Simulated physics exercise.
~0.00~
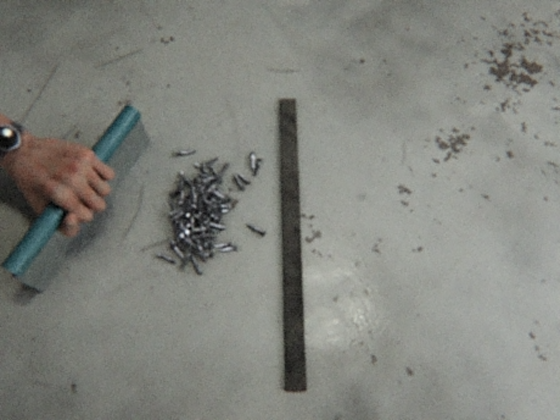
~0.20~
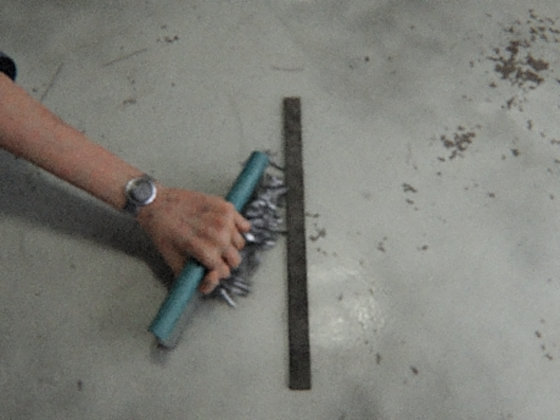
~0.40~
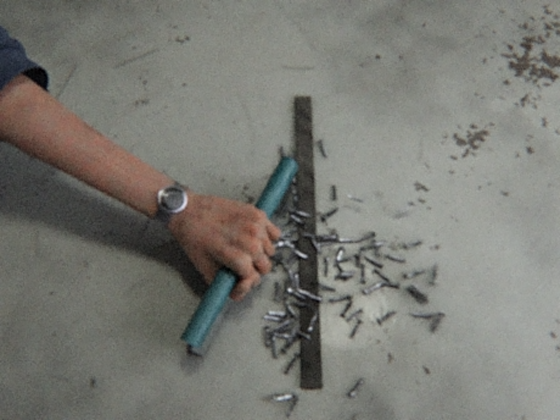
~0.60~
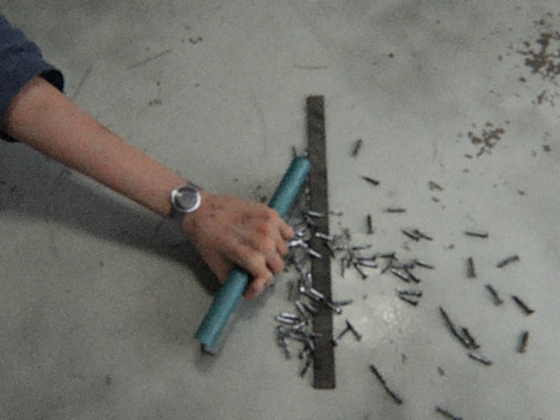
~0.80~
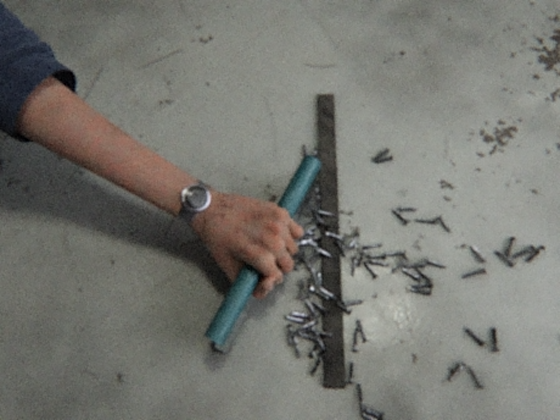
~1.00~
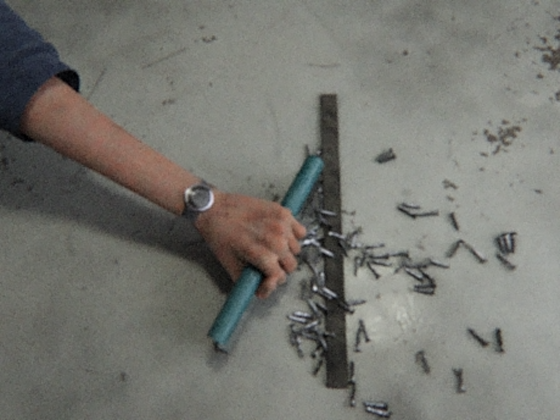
A hand with a silver wristwatch grips a teal scraper at the left of a smooth grey floor, seen from above. Beside it lies a heap of small steel screws, with a dark, narrow strip standing upright in view to their right and brownish flecks on the floor beyond. The hand pushes the scraper rightwards into the heap, driving the screws against and across the strip. They scatter widely to the right while the scraper slows and stops just short of the strip. At the end, many screws lie around the strip, and others are strewn beyond it.
